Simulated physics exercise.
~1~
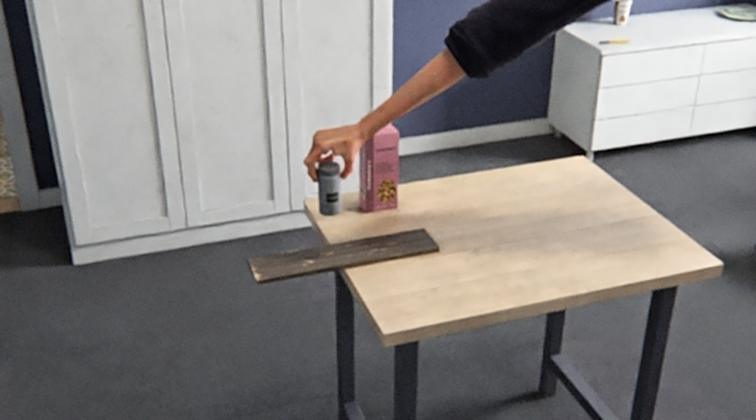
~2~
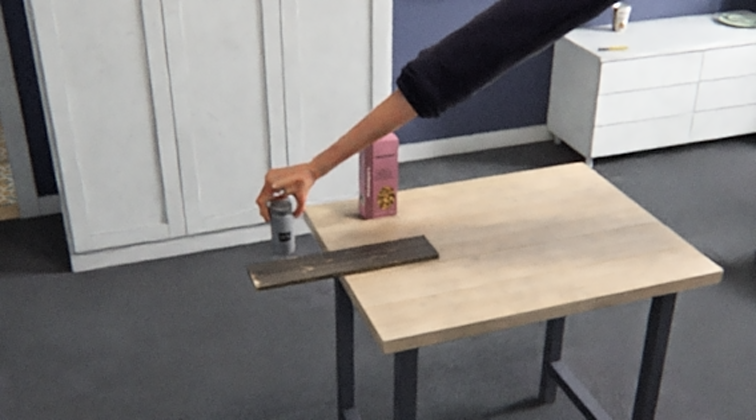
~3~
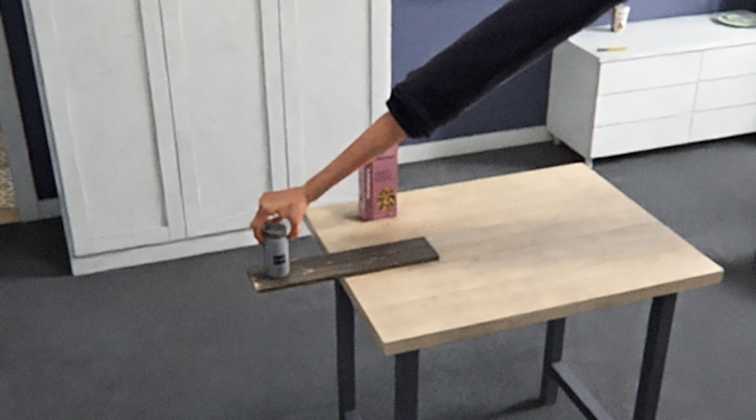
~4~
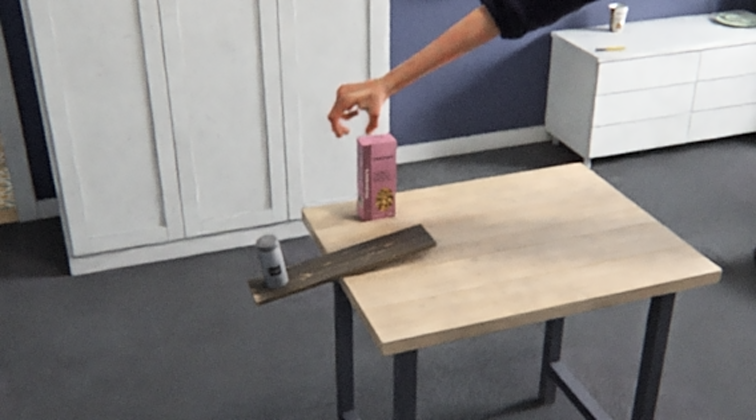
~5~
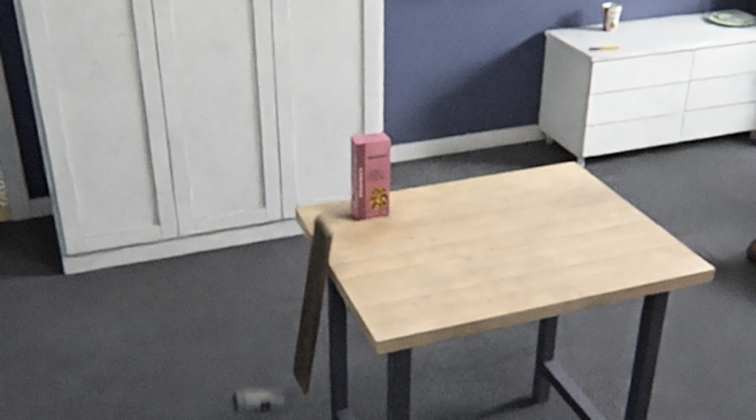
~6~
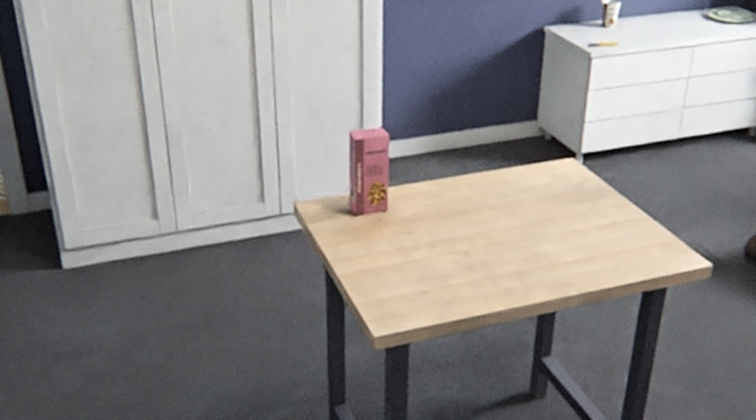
Grey shaker set by a hand on the overhanging end of a dark board, tipping both off the table beside a pink carton.
